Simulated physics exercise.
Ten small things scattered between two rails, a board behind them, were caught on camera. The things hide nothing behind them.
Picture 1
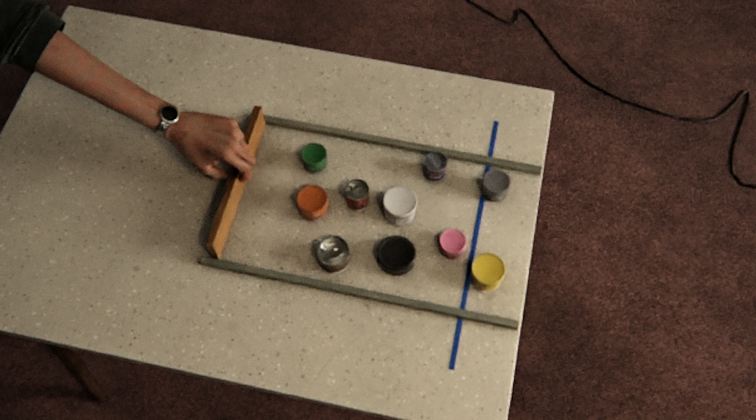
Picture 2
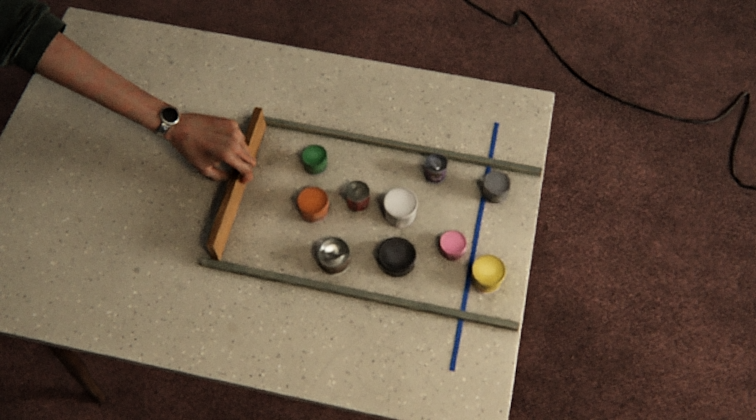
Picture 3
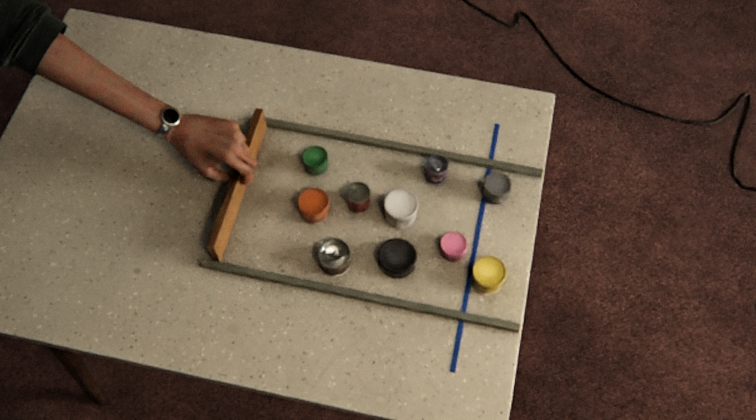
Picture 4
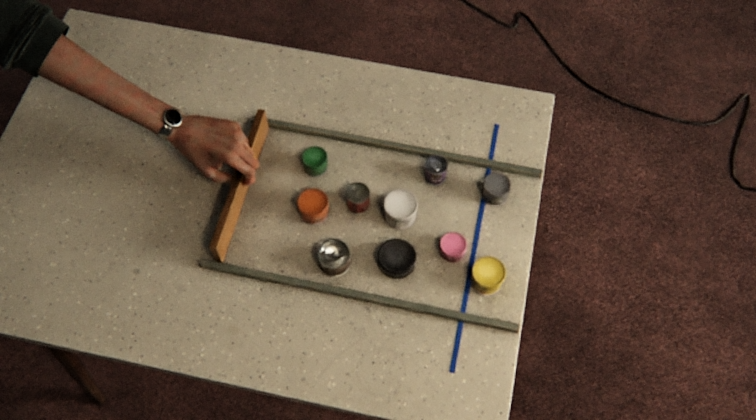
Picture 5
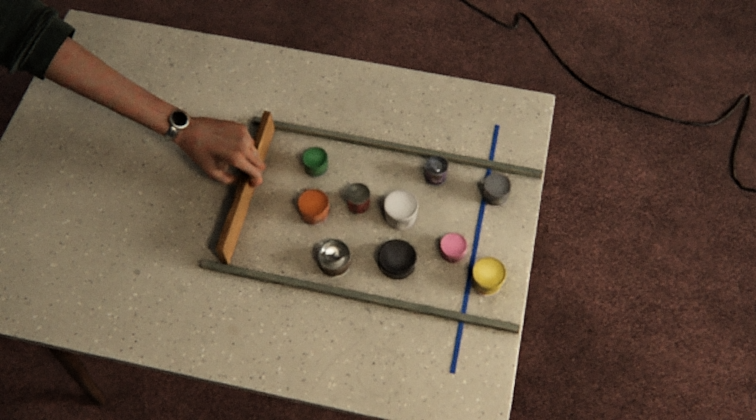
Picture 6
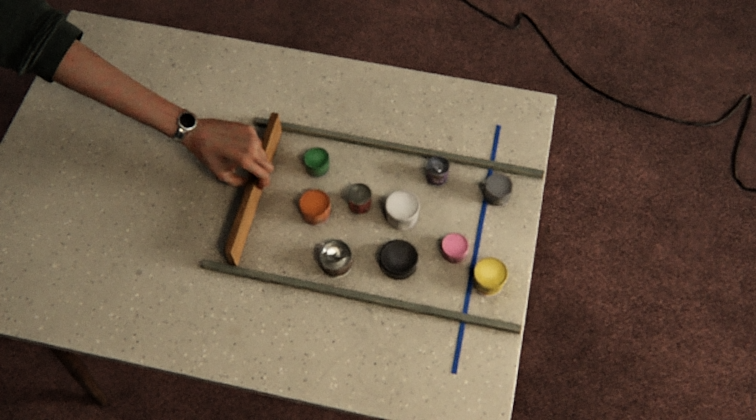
To begin with, a hand wearing a watch grips a wooden board between two rails on a speckled table, behind ten small pots of various colours, a blue tape line crossing near the right end. The hand barely moves at first, then slides the board slightly right, while the pots stay put.
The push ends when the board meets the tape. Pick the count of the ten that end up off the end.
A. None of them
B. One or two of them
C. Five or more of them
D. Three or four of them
Answer: B.
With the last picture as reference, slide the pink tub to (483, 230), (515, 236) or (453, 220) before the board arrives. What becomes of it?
Try one it goes off the edge; try two it goes off the edge; try three it goes off the edge.
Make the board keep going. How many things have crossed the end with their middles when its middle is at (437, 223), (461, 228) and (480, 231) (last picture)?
Place by place, 0, 0 and 2.
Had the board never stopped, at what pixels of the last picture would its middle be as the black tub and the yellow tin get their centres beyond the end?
About (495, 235), and about (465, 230) for the other.
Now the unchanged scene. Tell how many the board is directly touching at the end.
Well, it touches 5.
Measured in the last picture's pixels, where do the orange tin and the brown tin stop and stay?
Around (493, 242) and around (486, 288).
Soon after, none off yet; yellow tin at rest near (490, 277); grey tin at rest near (498, 191); pink tub at rest near (455, 248).
After that, none off yet; yellow tin at rest near (490, 277); grey tin at rest near (498, 191); pink tub displaced a little near (466, 245).
In the end, the number that fall off is one or two; gone, pink tub and yellow tin.
